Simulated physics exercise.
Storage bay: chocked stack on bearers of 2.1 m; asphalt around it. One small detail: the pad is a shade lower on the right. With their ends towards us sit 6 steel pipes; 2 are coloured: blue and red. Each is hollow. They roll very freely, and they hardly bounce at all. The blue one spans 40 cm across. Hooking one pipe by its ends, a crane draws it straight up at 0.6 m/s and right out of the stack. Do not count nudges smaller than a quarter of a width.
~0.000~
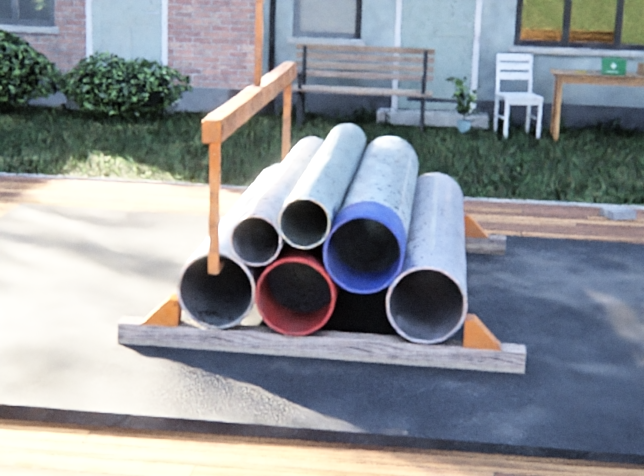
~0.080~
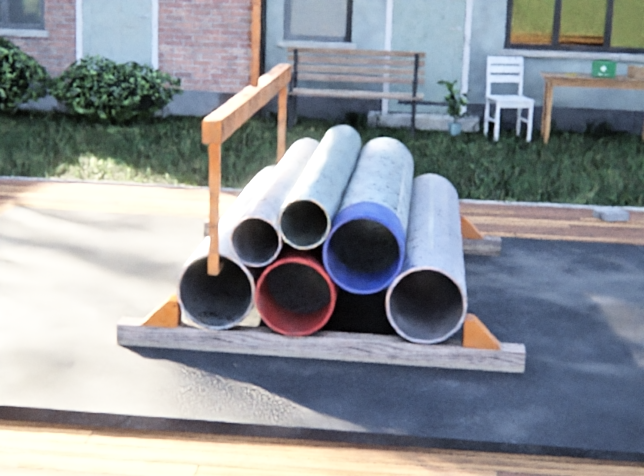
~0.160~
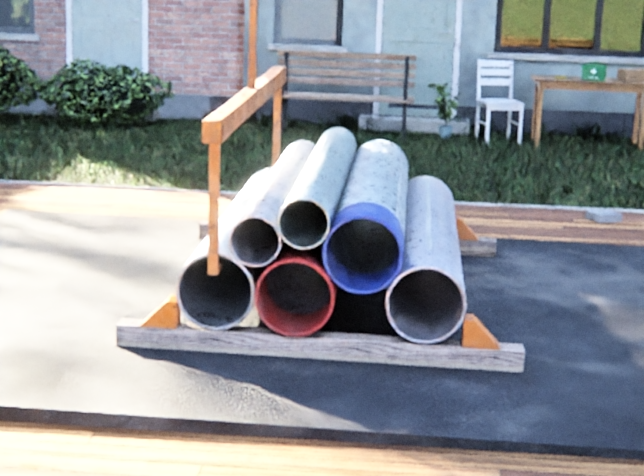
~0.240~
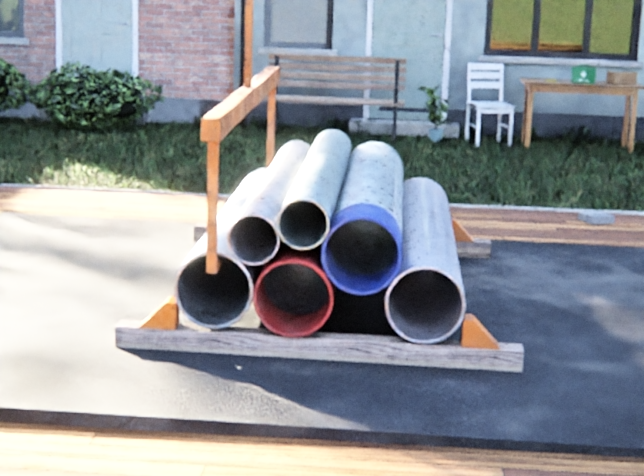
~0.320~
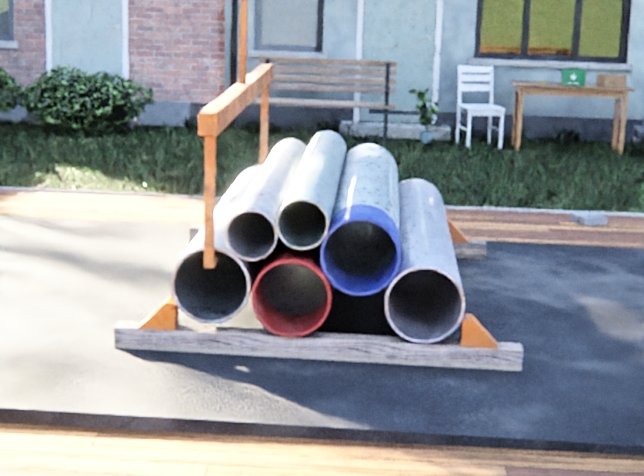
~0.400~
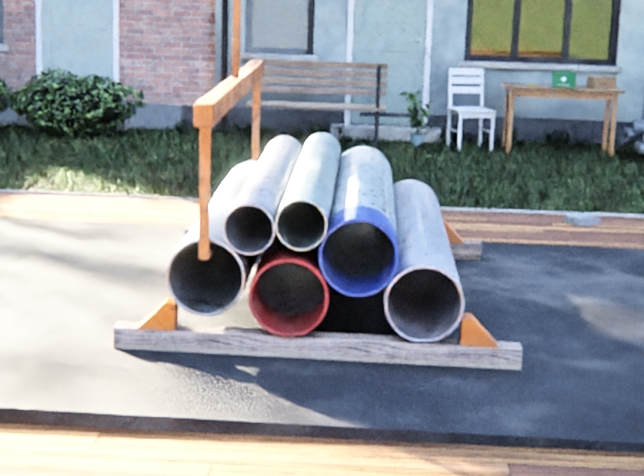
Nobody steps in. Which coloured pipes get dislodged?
The blue one gets knocked loose, and red gets knocked loose.
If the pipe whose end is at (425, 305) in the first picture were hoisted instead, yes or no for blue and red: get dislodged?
Well, blue? Yes, it will. Red? No, it won't.
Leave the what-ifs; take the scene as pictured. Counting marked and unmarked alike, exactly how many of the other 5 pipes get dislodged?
It comes to 4.
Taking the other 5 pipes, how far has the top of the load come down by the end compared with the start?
Roughly 30 cm.
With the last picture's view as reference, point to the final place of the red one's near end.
Look near pixel (214, 293).
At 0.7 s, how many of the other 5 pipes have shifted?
4.
Then, 0.6 s in, blue is 4 cm further left and 7 cm lower; red is 8 cm further left; 1 other dislodged.
Then, 0.7 s in, blue is 6 cm further left and 11 cm lower; red is 11 cm further left; 4 others dislodged.
Then, 0.9 s in, blue is 10 cm further left and 23 cm lower; red is 18 cm further left; 4 others dislodged.
In the end (3.0 s), blue is 8 cm further left and 23 cm lower; red is 40 cm further left; 4 others dislodged.
